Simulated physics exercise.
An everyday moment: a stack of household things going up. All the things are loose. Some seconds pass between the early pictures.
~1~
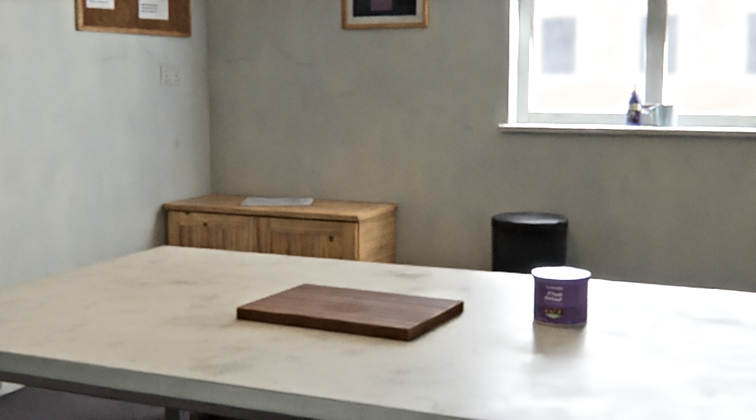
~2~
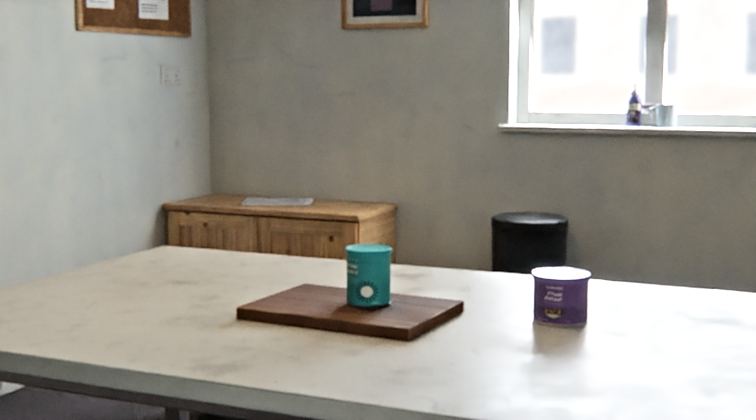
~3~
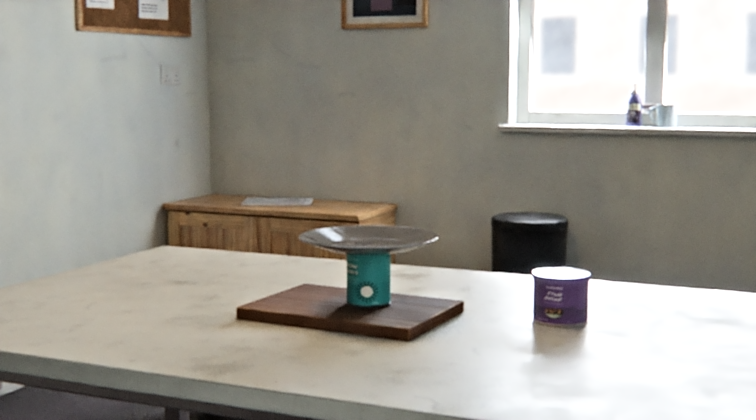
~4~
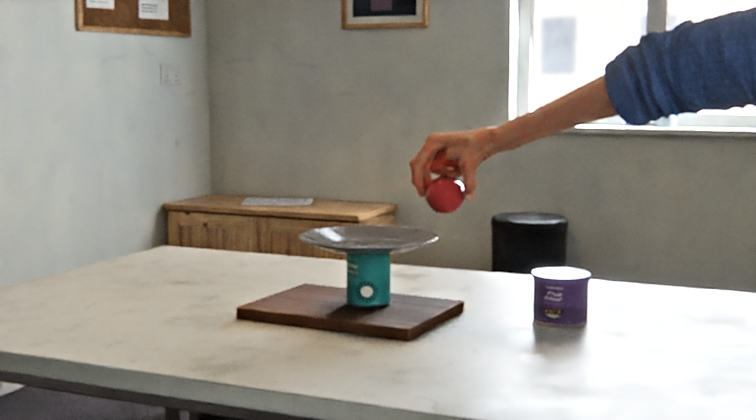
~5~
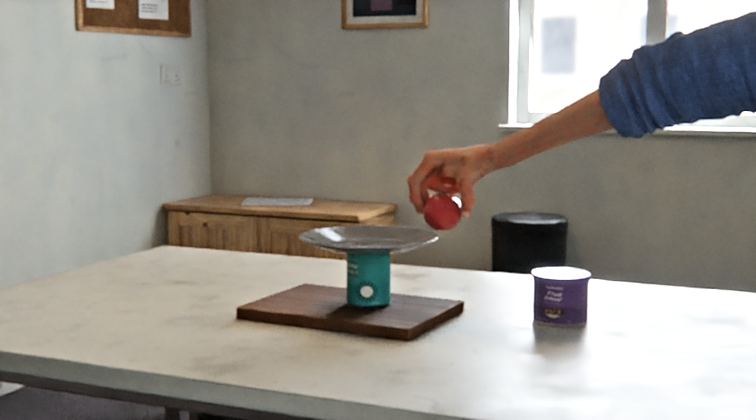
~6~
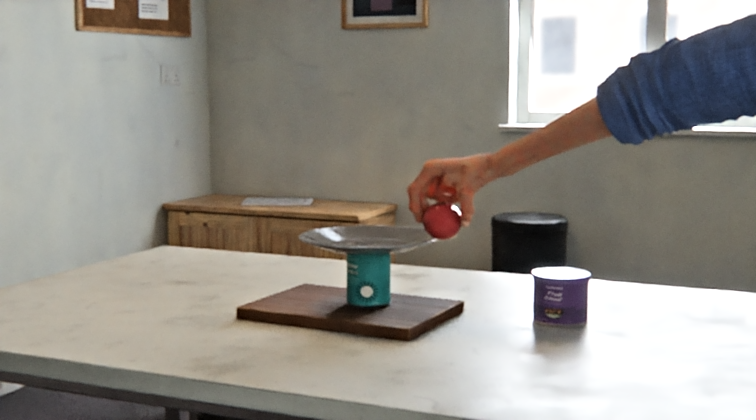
A hand lowers a red tomato onto the right edge of the grey plate.
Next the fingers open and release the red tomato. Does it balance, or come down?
The pile comes apart.
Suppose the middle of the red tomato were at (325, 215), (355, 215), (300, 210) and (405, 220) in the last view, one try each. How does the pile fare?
In the first case it holds; in the second case it holds; in the third case it gives way; in the fourth case it stays up.
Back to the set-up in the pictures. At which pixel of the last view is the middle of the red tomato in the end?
Around (473, 308).
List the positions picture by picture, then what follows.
The last thing is not in view yet, in the first frame.
The last thing is not in view yet, in the second frame.
The last thing is not in view yet; turquoise tin (369, 276), in the third frame.
Coming down; red tomato (445, 195); grey plate (369, 242), in the fourth frame.
Coming down; red tomato (442, 212); turquoise tin (369, 276), in the fifth frame.
In place under the hand; red tomato (442, 221); grey plate (369, 242), in the sixth frame.
Then, 0.30 s on from there, red tomato now fallen.
Then, 0.40 s on from there, things are still on the move.
In the end, fallen, red tomato; the other 4 unmoved. At the end, from the last picture's camera, red tomato near (473, 308). The pile gives way.
